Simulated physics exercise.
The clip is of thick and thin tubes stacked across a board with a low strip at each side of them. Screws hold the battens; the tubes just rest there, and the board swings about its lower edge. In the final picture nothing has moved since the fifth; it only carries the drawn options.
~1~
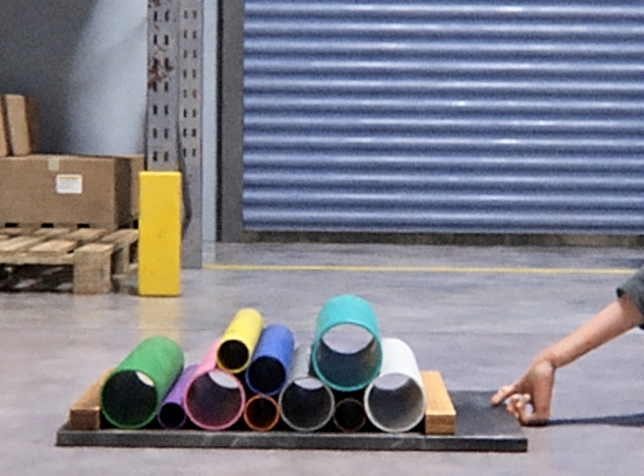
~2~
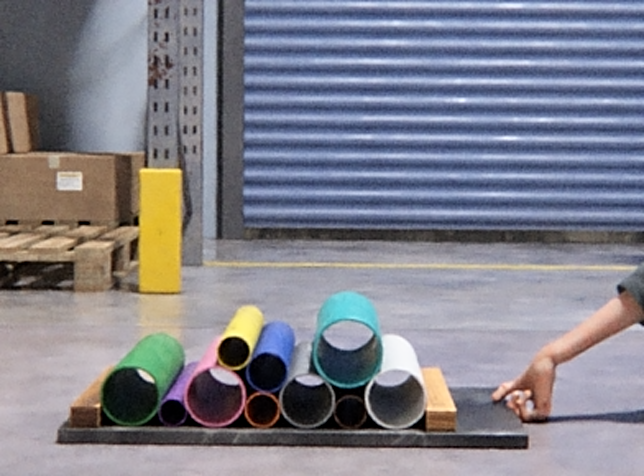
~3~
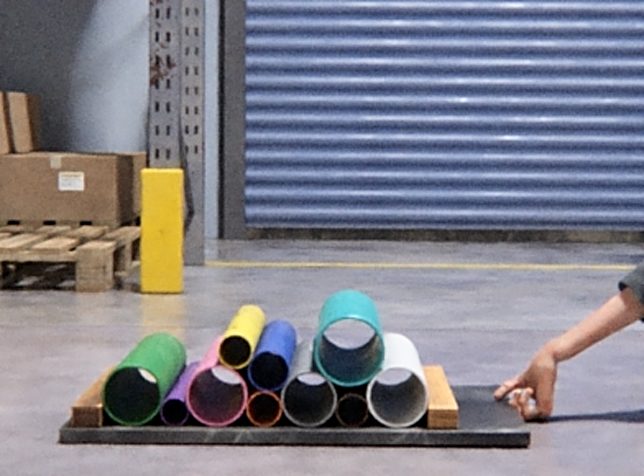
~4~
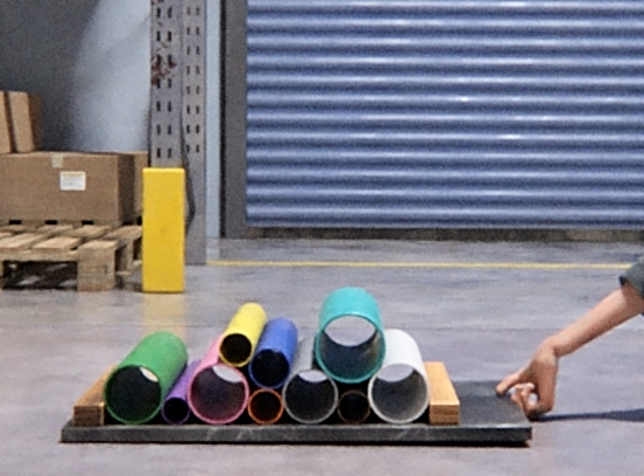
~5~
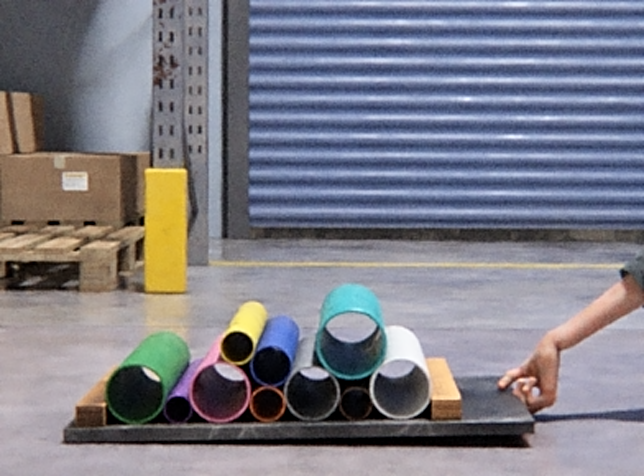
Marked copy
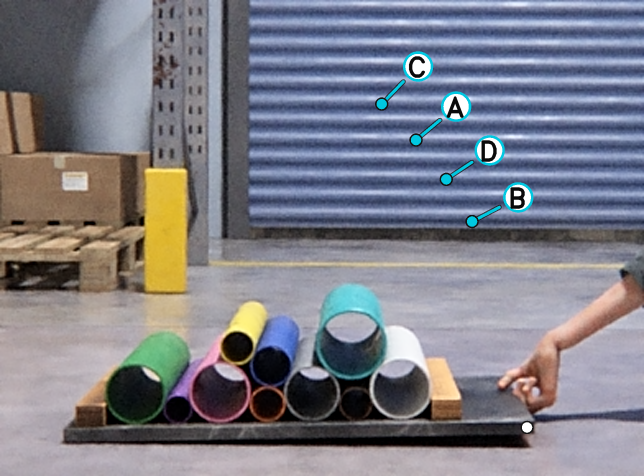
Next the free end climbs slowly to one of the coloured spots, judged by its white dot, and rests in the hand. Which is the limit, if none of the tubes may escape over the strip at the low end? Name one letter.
The last mark within the limit is D.
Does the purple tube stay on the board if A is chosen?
The purple tube: Yes.
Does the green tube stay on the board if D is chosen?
Yes, with D.
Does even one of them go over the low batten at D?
No.
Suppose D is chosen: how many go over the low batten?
The count is none.
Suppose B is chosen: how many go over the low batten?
The count is none.
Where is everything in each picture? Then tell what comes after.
Blue tube (266, 375); turquoise tube (348, 356); yellow tube (233, 355), in the first picture.
Yellow tube (234, 352); board (296, 403), in the second picture.
Board (298, 401); brown tube (352, 410); white tube (398, 396); blue tube (269, 371), in the third picture.
Board (300, 399); green tube (134, 394); purple tube (176, 410), in the fourth picture.
Board (302, 396); green tube (136, 394); purple tube (178, 409), in the fifth picture.
On the marked copy, A at (416, 140); B at (472, 221); C at (381, 104); D at (447, 180); the white dot at (527, 427).
Following D. Soon after the start, board at 19°.
Later, board at 34°.
In the end, board at 34°, none over the low batten.
As for the rest, A one over the low batten (turquoise); B none over the low batten; C one over the low batten (turquoise).
